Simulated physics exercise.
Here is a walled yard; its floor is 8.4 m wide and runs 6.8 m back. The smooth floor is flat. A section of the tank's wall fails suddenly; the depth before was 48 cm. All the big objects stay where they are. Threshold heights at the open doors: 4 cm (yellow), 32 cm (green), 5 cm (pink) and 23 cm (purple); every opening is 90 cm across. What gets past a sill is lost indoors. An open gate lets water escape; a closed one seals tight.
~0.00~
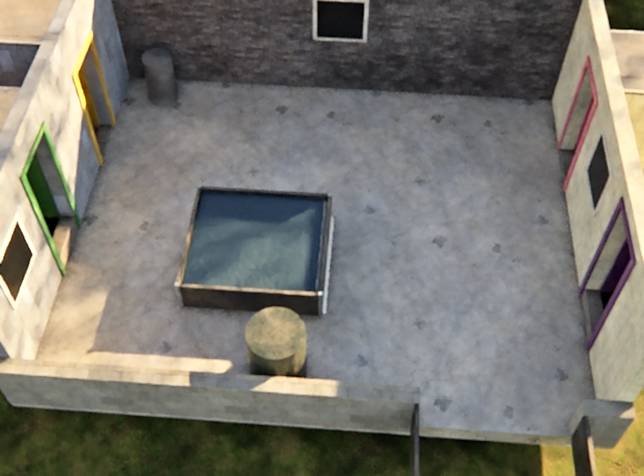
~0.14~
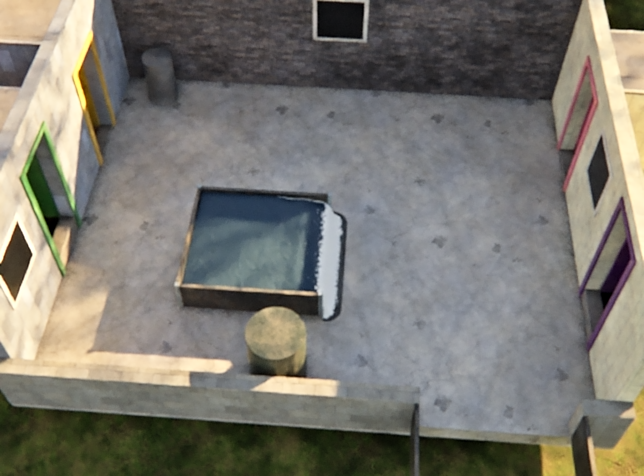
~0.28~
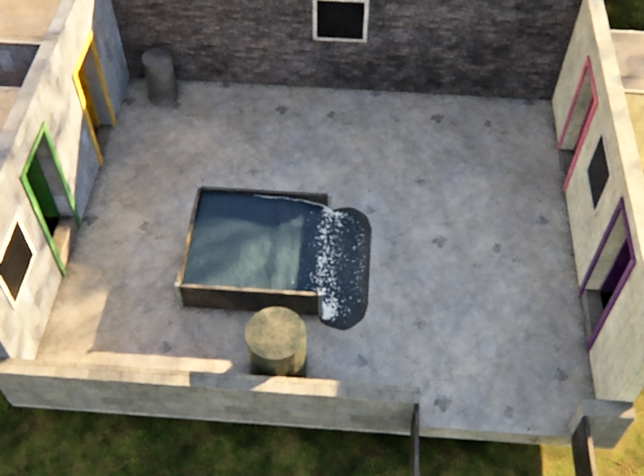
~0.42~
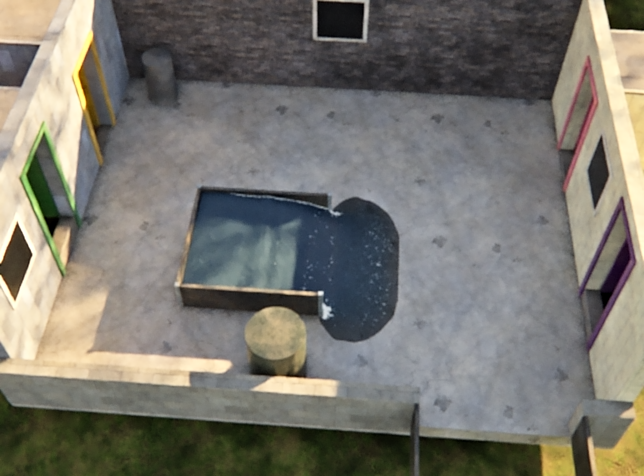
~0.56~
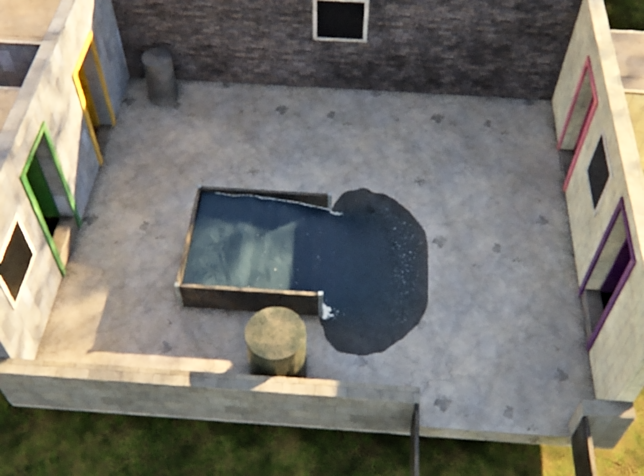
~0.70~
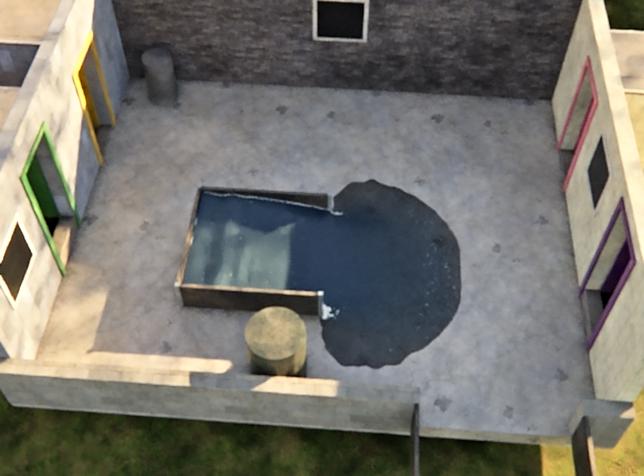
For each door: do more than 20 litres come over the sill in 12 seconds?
Within that time: At the yellow door it keeps below the limit; at the green door it stays under the limit; at the pink door it exceeds the limit; at the purple door it stays under the limit.
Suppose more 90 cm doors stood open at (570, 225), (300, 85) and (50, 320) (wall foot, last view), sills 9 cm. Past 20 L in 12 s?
In that order: Over, below, below.
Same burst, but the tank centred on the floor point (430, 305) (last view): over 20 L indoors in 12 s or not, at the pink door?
Then: Pink under.
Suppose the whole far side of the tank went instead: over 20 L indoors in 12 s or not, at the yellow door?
Then: Yellow past it.
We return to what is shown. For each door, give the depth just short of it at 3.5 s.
In cm: Yellow 0, green 0, pink 11, purple 18.
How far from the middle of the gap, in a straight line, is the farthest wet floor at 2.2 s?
Roughly 4.6 m.
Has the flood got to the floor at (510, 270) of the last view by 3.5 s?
It is flooded.
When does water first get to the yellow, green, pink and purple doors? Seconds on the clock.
Arrival: Yellow 10.5 s, green not in the 12 s, pink 2.4 s, purple 1.5 s.
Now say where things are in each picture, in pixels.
Still water, 48 cm deep, in the tank at (257, 241), in the first picture.
Water pours out at (324, 256) and has run 1.0 m, to (329, 316); typically 9 cm deep outside, 48 cm at the tank's back, in the second picture.
Water pours out at (324, 258) and has run 1.2 m, to (344, 324); typically 9 cm deep outside, 48 cm at the tank's back, in the third picture.
The front is at (367, 332), 1.5 m from the gap at (324, 258); 2.6 m2 of floor is under water; 48 cm left at the back of the tank, in the fourth picture.
The front is at (398, 334), 1.8 m from the gap at (324, 259); 3.9 m2 of floor is under water; 48 cm left at the back of the tank, in the fifth picture.
Water pours out at (324, 259) and has run 2.2 m, to (455, 296); typically 5 cm deep outside, 46 cm at the tank's back, in the sixth picture.
After 1.4 s water covers 25 % of the floor and is deepest (21 cm) near (328, 291); yellow door not reached, green door not reached, pink door not reached, purple door not reached.
After 2.2 s water covers 35 % of the floor and is deepest (22 cm) near (573, 289); yellow door not reached, green door not reached, pink door not reached, purple door 20 cm at the sill, 0 L in.
After 3.5 s water covers 40 % of the floor and is deepest (24 cm) near (592, 423); yellow door not reached, green door not reached, pink door 11 cm at the sill, 17 L in, purple door 18 cm at the sill, 0 L in.
After 7.0 s water covers 55 % of the floor and is deepest (10 cm) near (549, 119); yellow door not reached, green door not reached, pink door 6 cm at the sill, 41 L in, purple door 6 cm at the sill, 0 L in.
After 12.0 s water covers 80 % of the floor and is deepest (5 cm) near (180, 92); yellow door 4 cm at the sill, 0 L in, green door not reached, pink door 4 cm at the sill, 49 L in, purple door 3 cm at the sill, 0 L in.
